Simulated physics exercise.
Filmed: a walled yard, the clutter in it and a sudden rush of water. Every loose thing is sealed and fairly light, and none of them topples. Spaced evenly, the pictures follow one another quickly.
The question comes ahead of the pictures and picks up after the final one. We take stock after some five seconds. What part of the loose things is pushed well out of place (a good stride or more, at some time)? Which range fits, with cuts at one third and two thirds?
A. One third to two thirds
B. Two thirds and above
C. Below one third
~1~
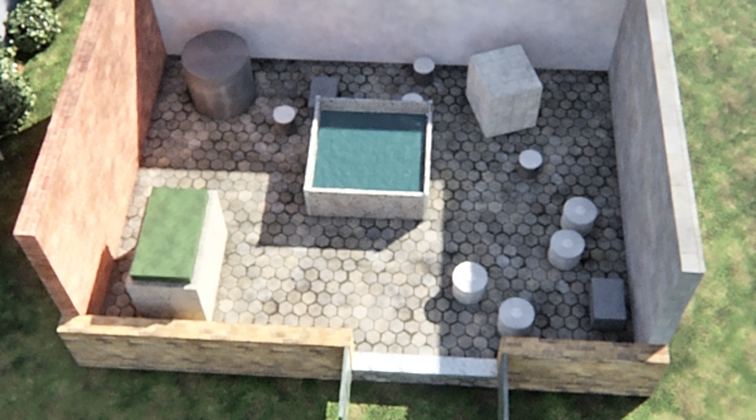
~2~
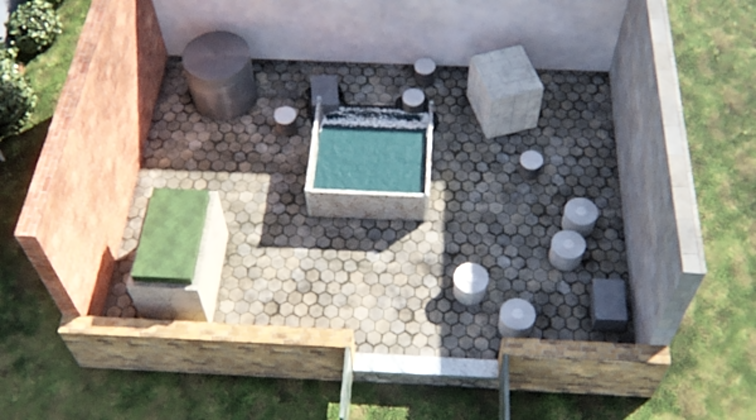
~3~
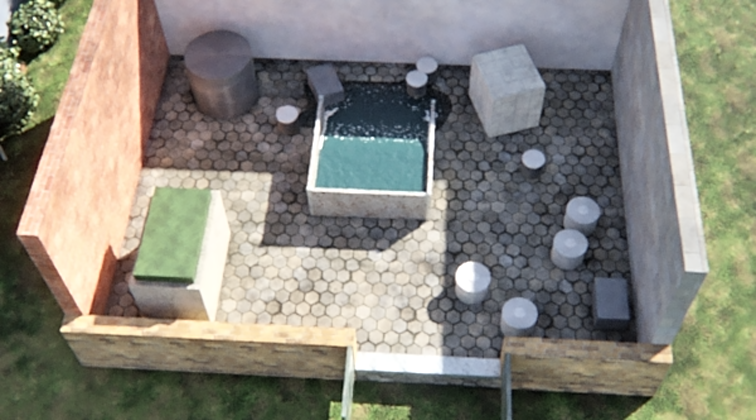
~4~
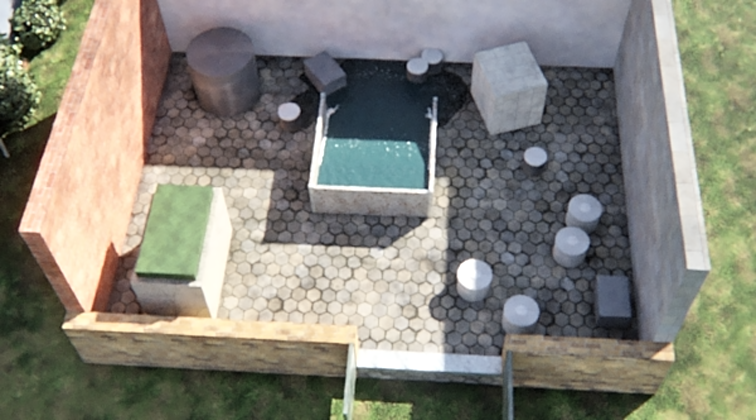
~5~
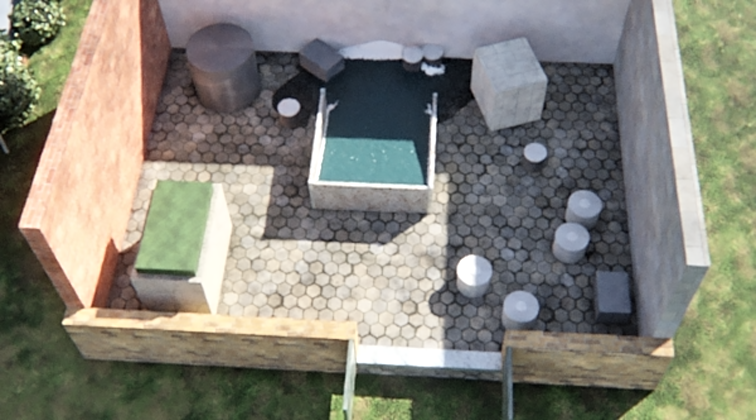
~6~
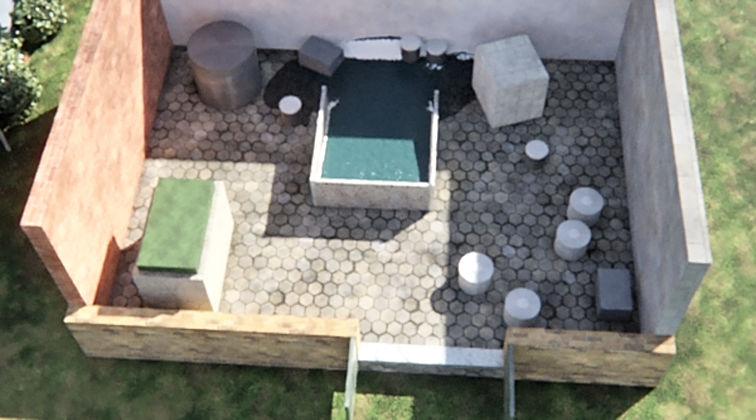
A, one third to two thirds.
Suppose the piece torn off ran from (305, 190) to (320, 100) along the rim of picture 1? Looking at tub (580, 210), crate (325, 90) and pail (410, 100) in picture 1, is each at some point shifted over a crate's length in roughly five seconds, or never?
First under that mark, then beyond that mark, then under that mark.
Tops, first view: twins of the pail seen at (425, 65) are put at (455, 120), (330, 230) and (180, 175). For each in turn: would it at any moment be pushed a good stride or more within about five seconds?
First driven off; second falls short; third driven off.
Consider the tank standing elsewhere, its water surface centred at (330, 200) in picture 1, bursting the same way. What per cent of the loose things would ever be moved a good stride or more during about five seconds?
The share comes to close to 40 percent.
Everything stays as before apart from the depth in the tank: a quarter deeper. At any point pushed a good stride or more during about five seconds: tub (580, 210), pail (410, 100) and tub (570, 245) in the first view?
Taking them as listed - a shorter distance for the first, the full distance for the second, a shorter distance for the third.
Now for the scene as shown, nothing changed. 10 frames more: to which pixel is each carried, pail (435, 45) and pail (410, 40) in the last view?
The first should be near (560, 62), the second near (493, 47).
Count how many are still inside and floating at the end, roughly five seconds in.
Tally: 3.
A moment on, 2 of 10 are well off their spots; 2 afloat.
Next, 3 of 10 are well off their spots; 3 afloat.
Later, 4 of 10 are well off their spots; 2 afloat.
In the end, 4 of 10 are well off their spots, and 4 have been at some point; 3 afloat.
